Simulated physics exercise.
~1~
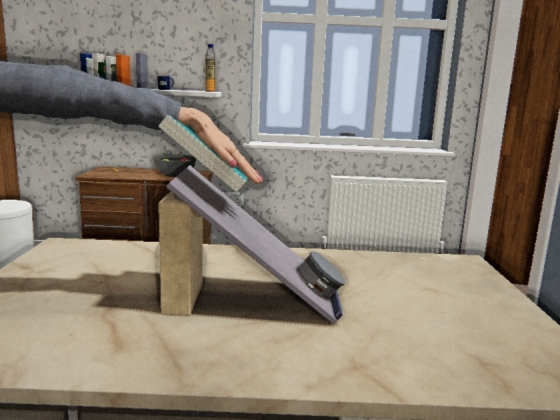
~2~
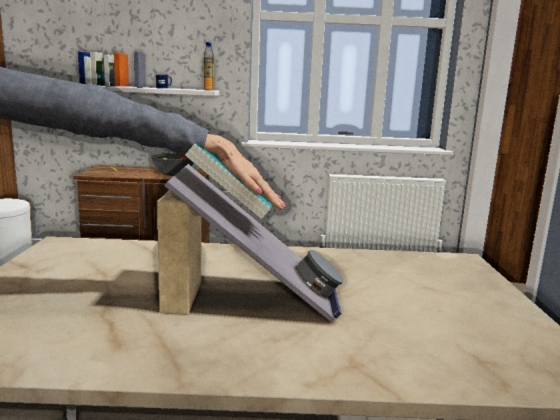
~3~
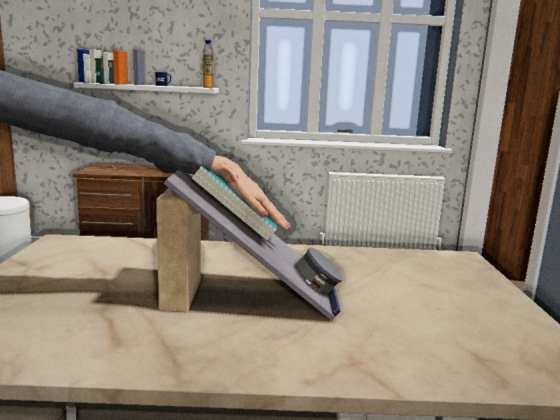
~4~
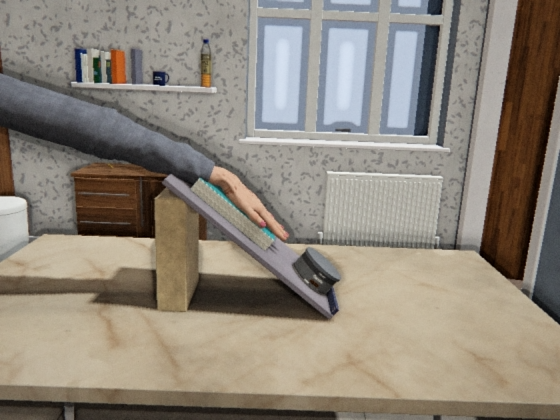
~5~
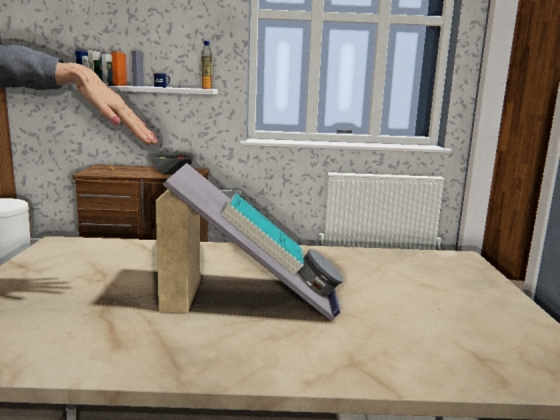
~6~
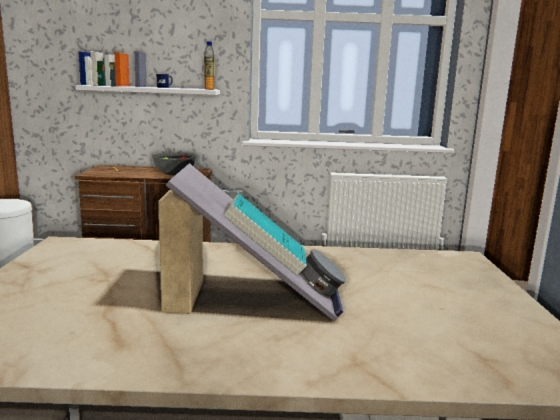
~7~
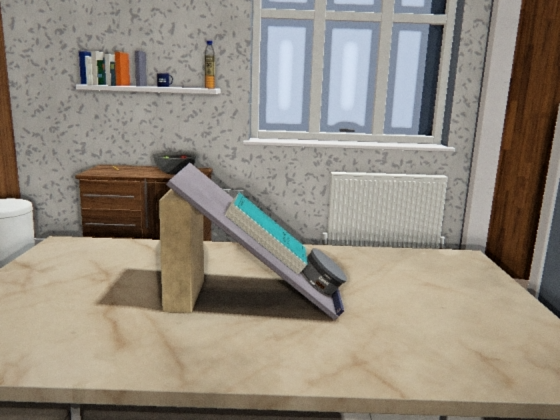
In a room with speckled grey walls, a slightly swaying view looks across a pale marbled tabletop toward a window, a white radiator and a shelf of books. A greyish-purple board leans on an upright block, sloping down to the right, with a round grey tub near its foot. A grey-sleeved arm reaches in from the left, lowering a turquoise book onto the upper slope. The hand lets go and draws back left as the book slides a short way down. The book comes to rest just above the tub, which stays in place.
